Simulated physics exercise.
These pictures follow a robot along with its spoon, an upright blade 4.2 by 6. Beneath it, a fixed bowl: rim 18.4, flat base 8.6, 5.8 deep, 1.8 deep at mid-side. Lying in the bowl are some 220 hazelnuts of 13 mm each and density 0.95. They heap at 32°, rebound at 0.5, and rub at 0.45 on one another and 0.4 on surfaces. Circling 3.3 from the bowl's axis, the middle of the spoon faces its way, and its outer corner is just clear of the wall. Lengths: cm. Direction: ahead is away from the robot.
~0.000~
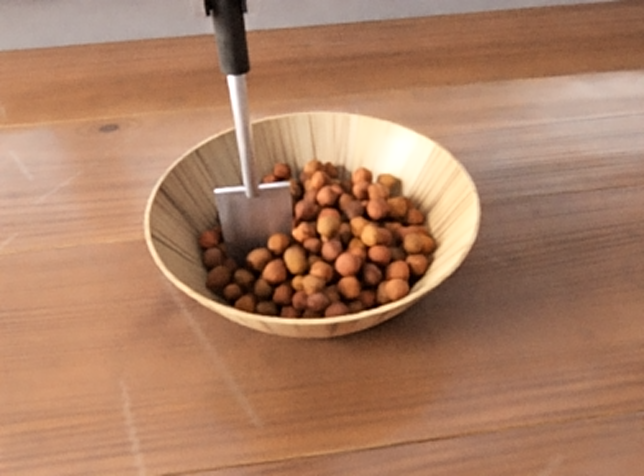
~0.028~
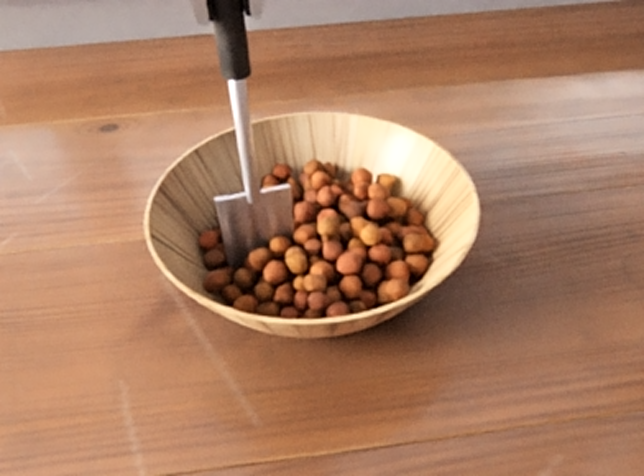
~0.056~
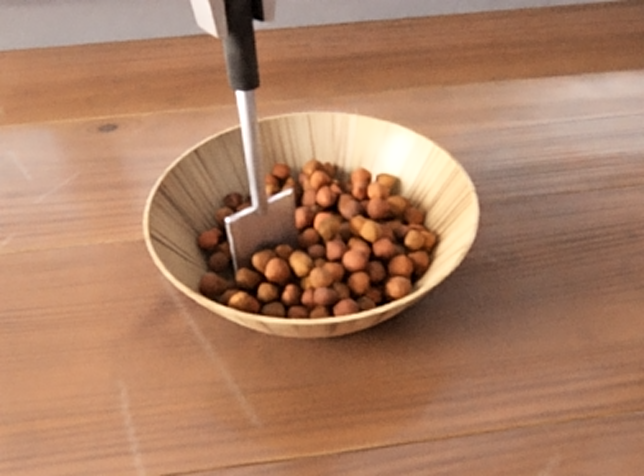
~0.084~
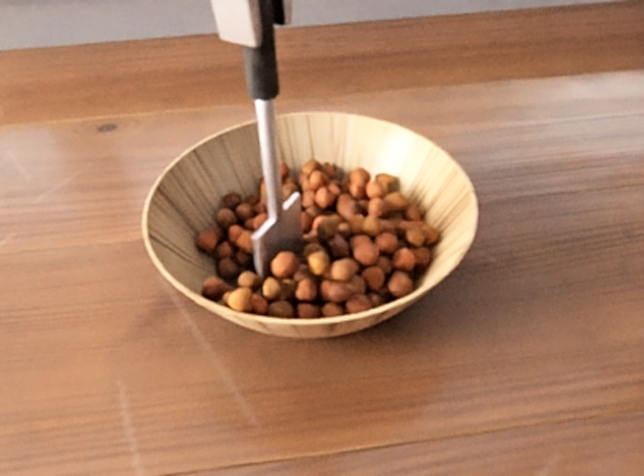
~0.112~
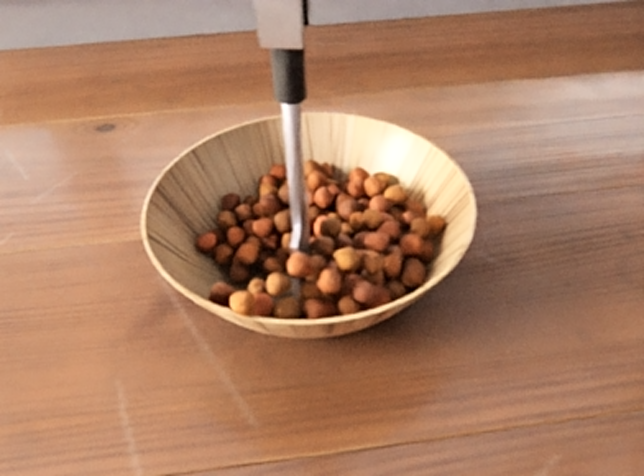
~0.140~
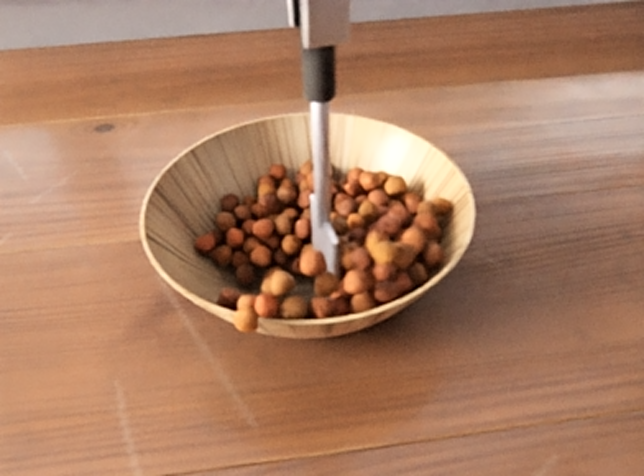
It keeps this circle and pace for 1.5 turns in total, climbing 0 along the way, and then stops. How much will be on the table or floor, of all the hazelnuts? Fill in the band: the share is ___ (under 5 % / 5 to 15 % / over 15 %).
The share is over 15 %.
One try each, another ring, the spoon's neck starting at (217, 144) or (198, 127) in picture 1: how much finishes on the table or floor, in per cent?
Roughly 40 % and 25 %.
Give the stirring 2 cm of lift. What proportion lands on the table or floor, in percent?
About 15 percent.
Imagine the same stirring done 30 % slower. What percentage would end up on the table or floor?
In that case it comes to around 5 percent.
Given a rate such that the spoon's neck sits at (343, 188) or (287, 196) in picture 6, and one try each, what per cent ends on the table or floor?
First try: Around 35 %; second try: Around 5 %.
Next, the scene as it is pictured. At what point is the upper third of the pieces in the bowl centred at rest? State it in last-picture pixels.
Somewhere close to (377, 206).
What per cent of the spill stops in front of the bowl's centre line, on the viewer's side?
Around 40 percent of it.
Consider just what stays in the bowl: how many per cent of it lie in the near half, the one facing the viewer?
Around 45 per cent of what the bowl keeps.
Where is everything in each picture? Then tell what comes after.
Spoon neck at (249, 165), 0° round; upper third of the load around (330, 231), from x 210 to 425, top at y 170; 218 in the bowl, in the first frame.
Spoon neck at (250, 170), 8° round; upper third of the load around (330, 234), from x 210 to 425, top at y 170, in the second frame.
Spoon neck at (258, 182), 30° round; upper third of the load around (325, 245), from x 210 to 425, top at y 170, in the third frame.
Spoon neck at (275, 192), 53° round; upper third of the load around (328, 255), from x 205 to 430, top at y 170, in the fourth frame.
Spoon neck at (298, 197), 76° round; upper third of the load around (346, 263), from x 205 to 435, top at y 170, in the fifth frame.
Spoon neck at (323, 195), 99° round; upper third of the load around (376, 255), from x 205 to 440, top at y 170; 217 in the bowl, 1 in flight or on the tool, in the sixth frame.
By 0.34 s, 269° round, highest piece 10 above the table; 196 in the bowl, 13 on the table or floor, 9 in flight or on the tool.
By 0.55 s, 79° round, highest piece 8 above the table; 179 in the bowl, 37 on the table or floor, 2 in flight or on the tool.
By 0.85 s, 180° round, highest piece 6 above the table; 169 in the bowl, 48 on the table or floor, 1 in flight or on the tool.
By 1.55 s, 180° round, highest piece 5 above the table; 169 in the bowl, 49 on the table or floor.
Final count, 169 in the bowl, 49 on the table or floor. That is 22 % on the table or floor.
